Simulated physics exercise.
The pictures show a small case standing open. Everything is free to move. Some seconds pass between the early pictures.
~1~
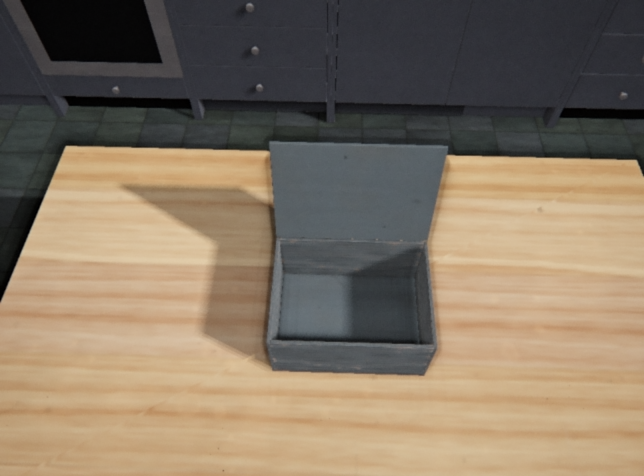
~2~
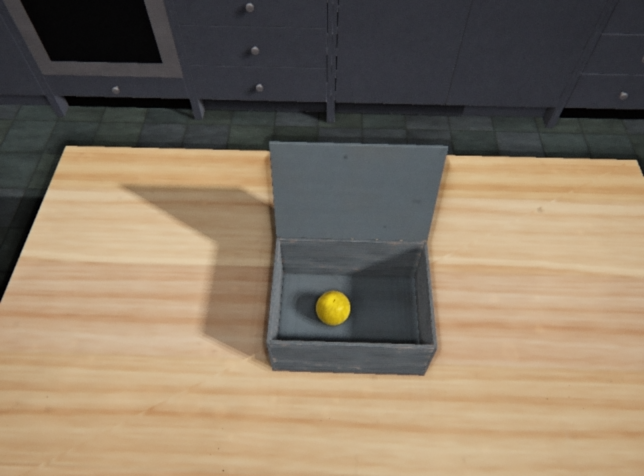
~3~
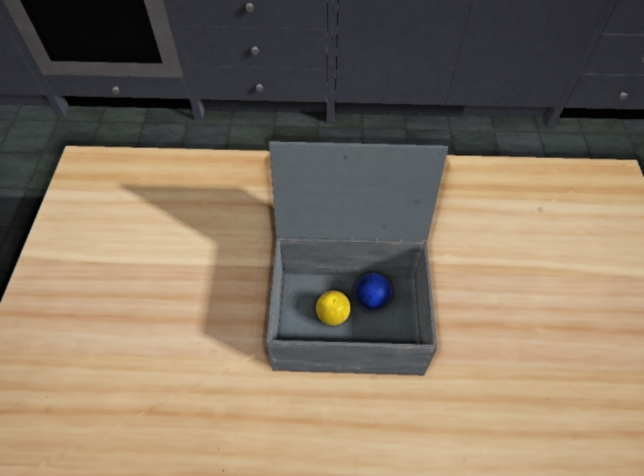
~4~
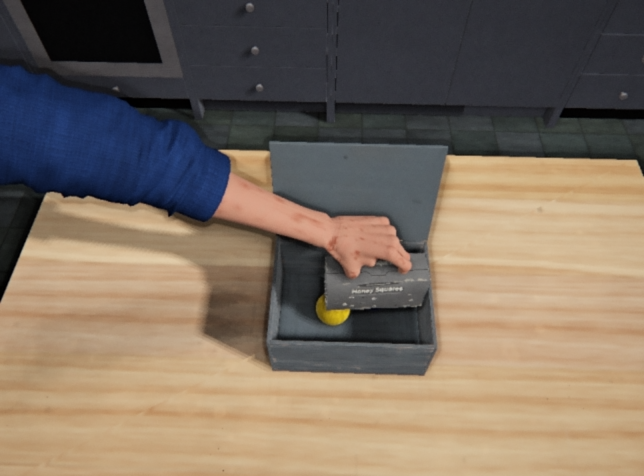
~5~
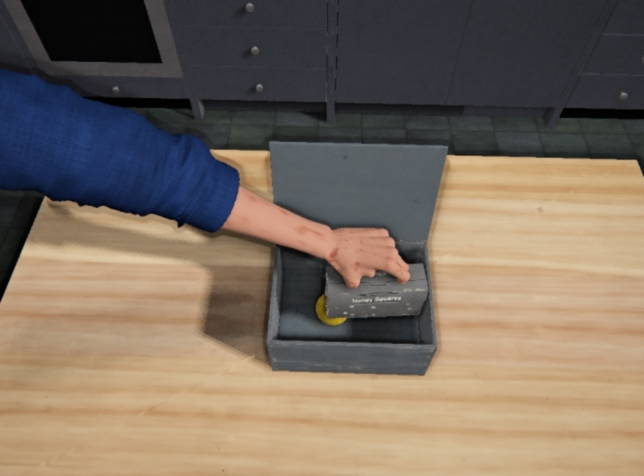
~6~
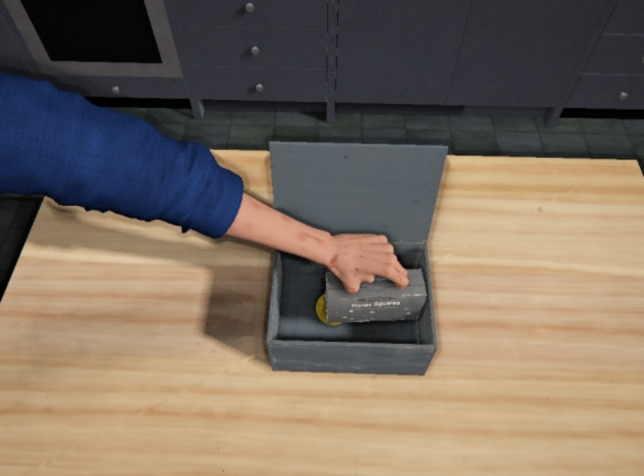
In the video, an open grey case sits on a wooden table, and a yellow ball and then a blue ball appear inside it. A hand reaches in from the left, lowering a grey packet slightly into the case over the balls.
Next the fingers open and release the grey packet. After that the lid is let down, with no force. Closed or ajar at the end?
As it turns out, it shuts flat.
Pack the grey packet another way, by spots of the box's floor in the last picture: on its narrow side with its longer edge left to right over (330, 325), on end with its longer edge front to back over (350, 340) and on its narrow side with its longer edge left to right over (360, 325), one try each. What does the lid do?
In the first case it shuts flat; in the second case it shuts flat; in the third case it sits on the rim.
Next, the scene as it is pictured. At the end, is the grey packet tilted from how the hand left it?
It ends up tilted.
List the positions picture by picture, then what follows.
The last thing is not in view yet, in the first picture.
The last thing is not in view yet, in the second picture.
The last thing is not in view yet; blue ball (373, 292), in the third picture.
Coming down; grey packet (375, 282), in the fourth picture.
Coming down; grey packet (374, 292), in the fifth picture.
In place under the hand; grey packet (373, 297), in the sixth picture.
Then, 0.90 s past the last view, lid starting down; grey packet on its side near (356, 339); yellow apple displaced about its own width; blue ball displaced a little.
Then, 1.70 s past the last view, lid 48° above the rim; grey packet on its side near (356, 339); yellow apple displaced about its own width; blue ball displaced a little.
Finally, lid shut; down or leaning hard in the box, grey packet; moved from the start, yellow apple; blue ball still in place. Final places as the last picture's camera would see them, grey packet near (356, 339).
